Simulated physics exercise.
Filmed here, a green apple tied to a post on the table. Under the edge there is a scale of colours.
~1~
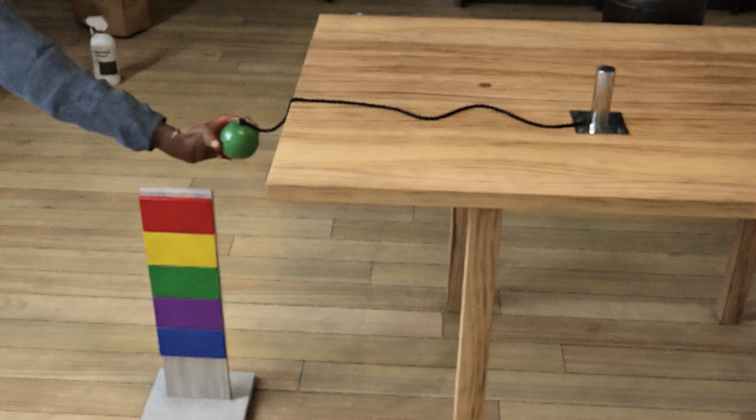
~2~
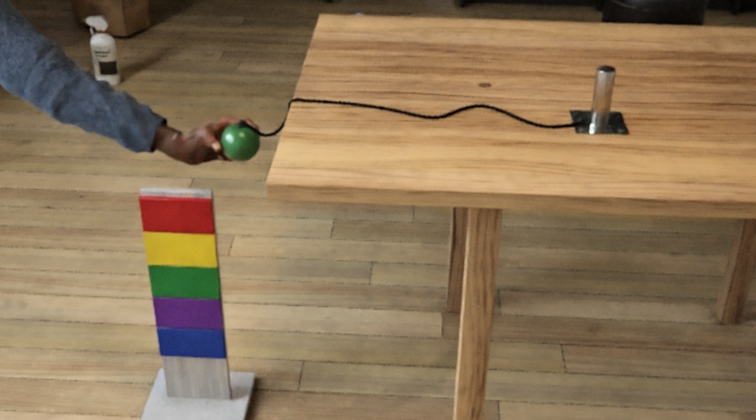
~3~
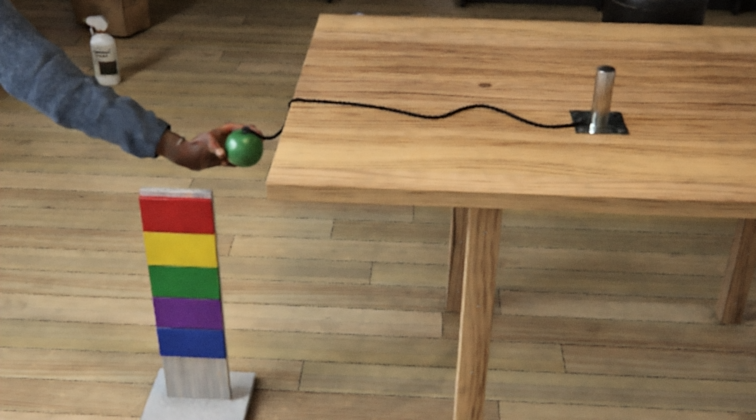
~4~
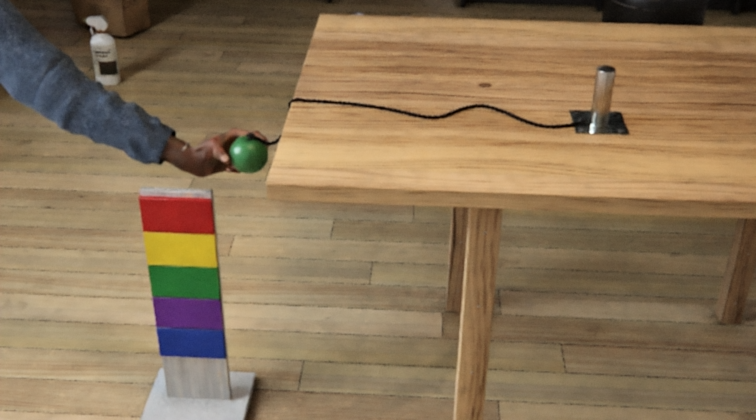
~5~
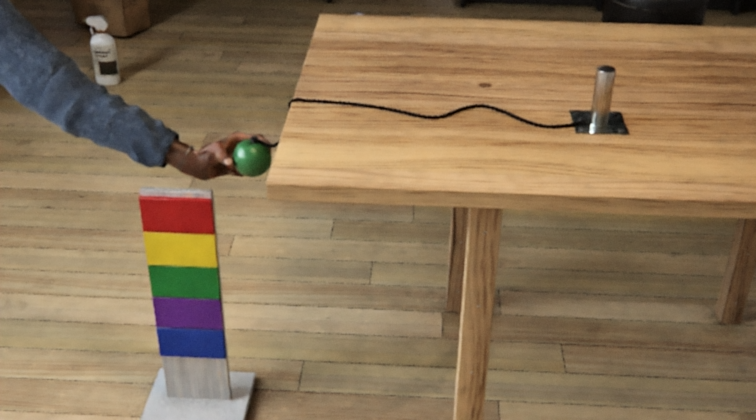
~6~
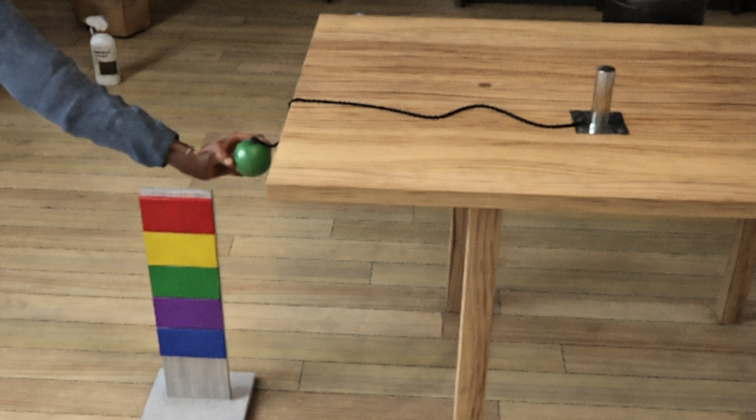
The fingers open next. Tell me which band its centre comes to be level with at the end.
Its centre comes to be level with the red band.
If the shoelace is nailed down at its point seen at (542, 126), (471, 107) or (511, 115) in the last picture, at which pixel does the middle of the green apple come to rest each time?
Going through the tries, I'd expect close to (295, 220), (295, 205) and lastly (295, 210).
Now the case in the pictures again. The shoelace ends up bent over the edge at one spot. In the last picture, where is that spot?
The bit in question sits close to (319, 101).
Soon after, apple near (299, 211); level with red.
After that, apple near (275, 219); level with red.
In the end, apple near (297, 222); level with red. At red.
